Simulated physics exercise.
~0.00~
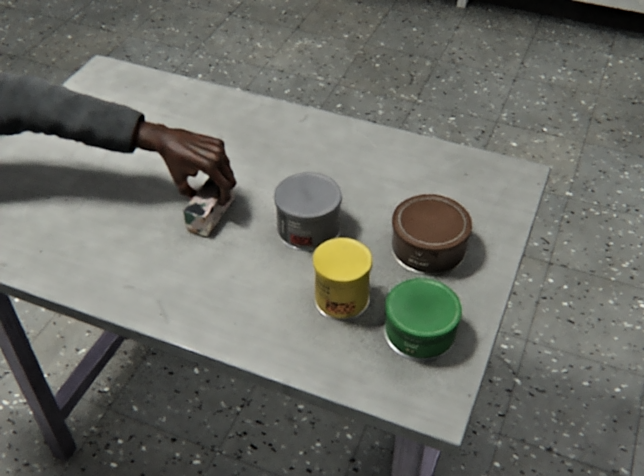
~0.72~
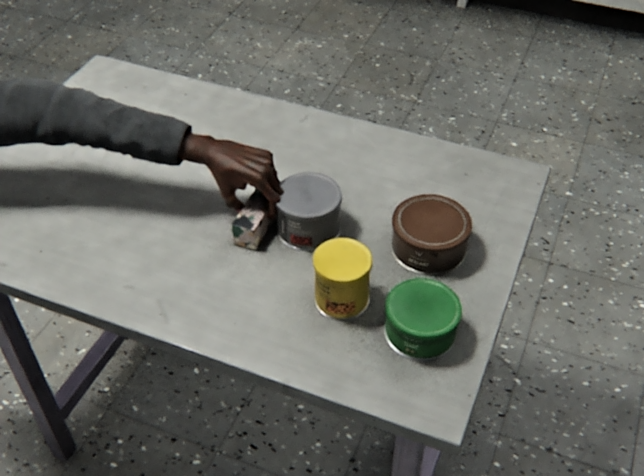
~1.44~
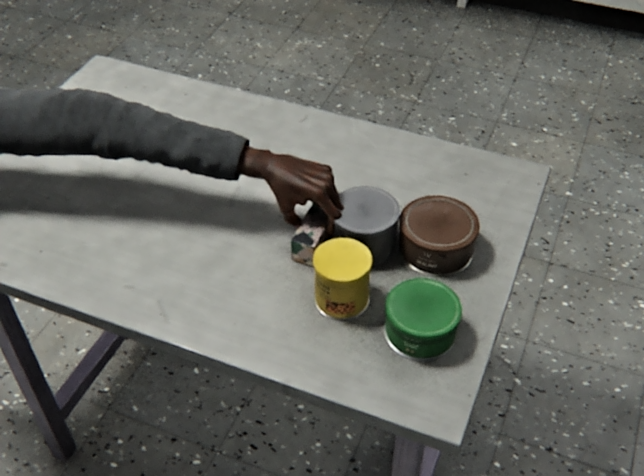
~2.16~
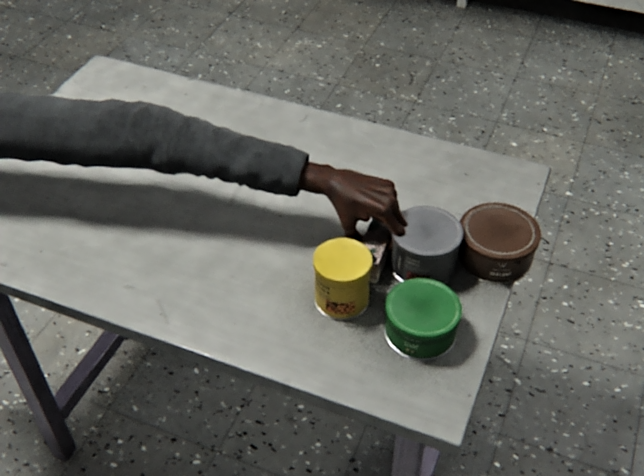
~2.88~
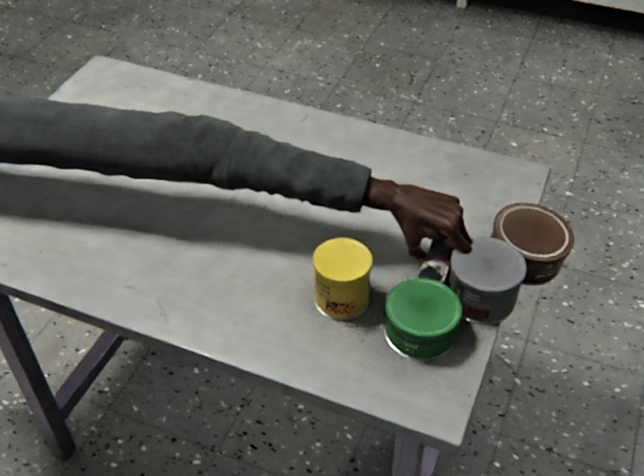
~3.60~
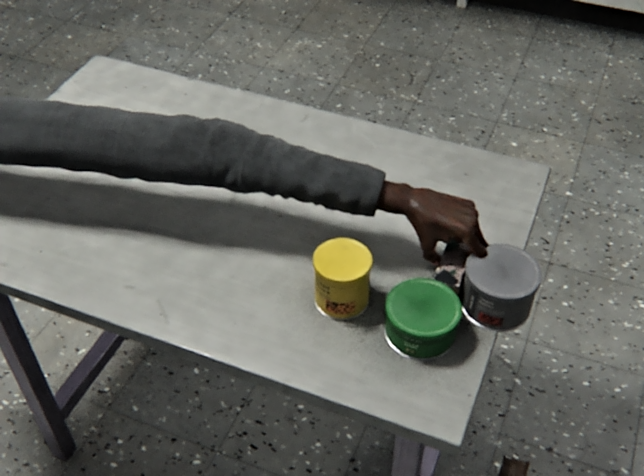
A hand slides a small block into the grey tub, pushing the brown tub off the table.
